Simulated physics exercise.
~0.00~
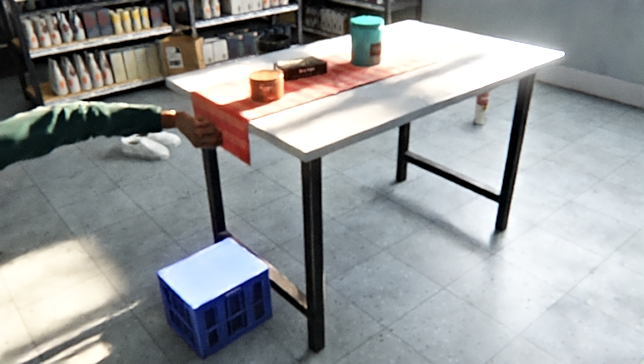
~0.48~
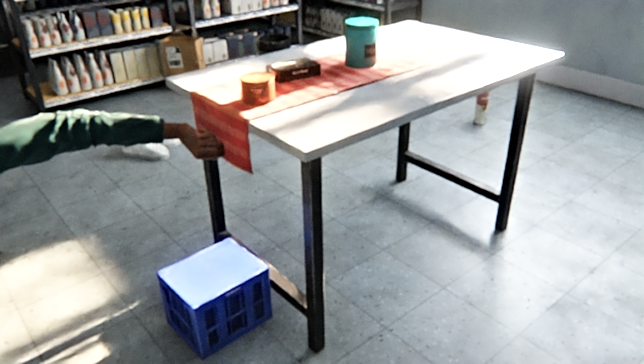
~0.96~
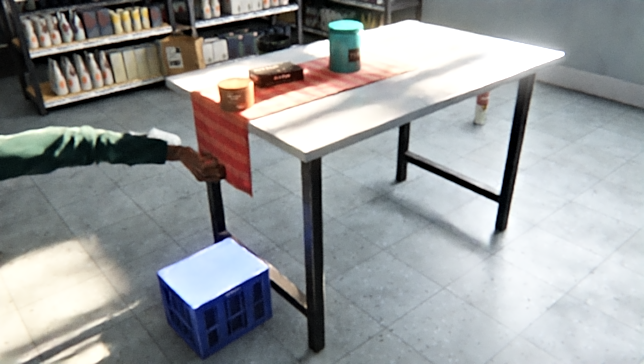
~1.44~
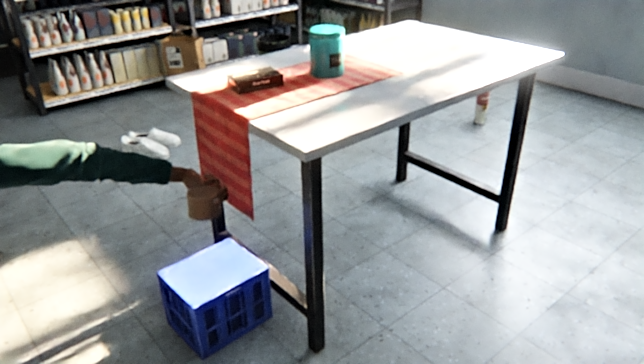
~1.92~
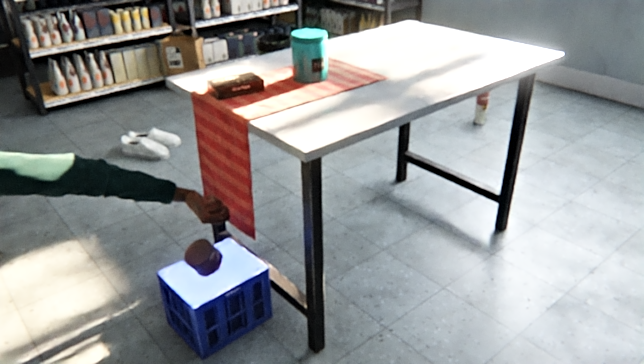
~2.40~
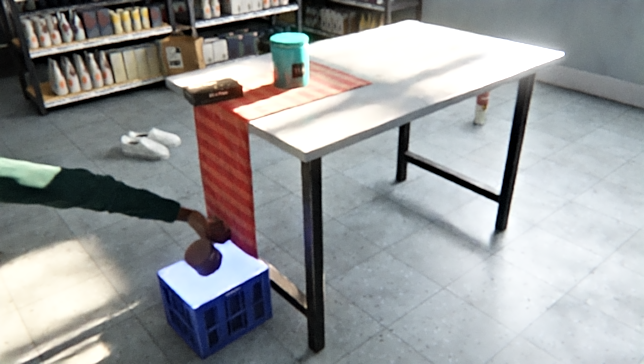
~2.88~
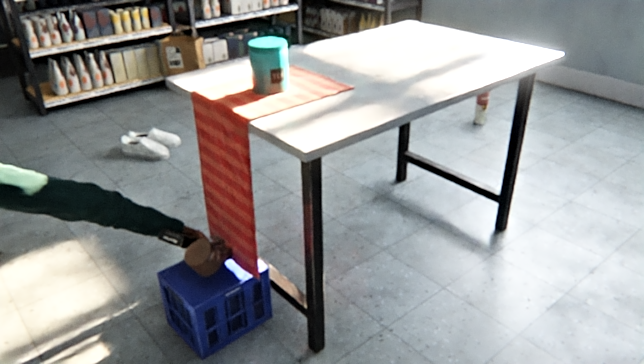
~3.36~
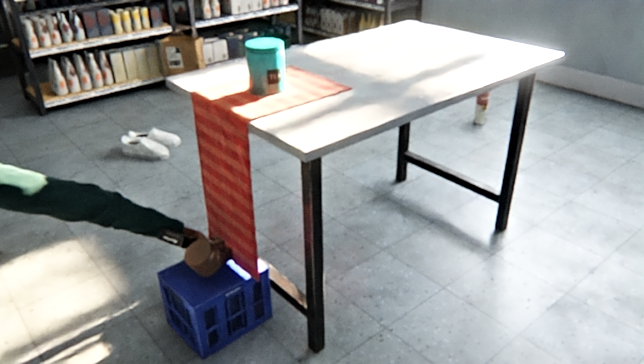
In a storeroom, a hand pulls down a red scarf, dropping a tub and packet.
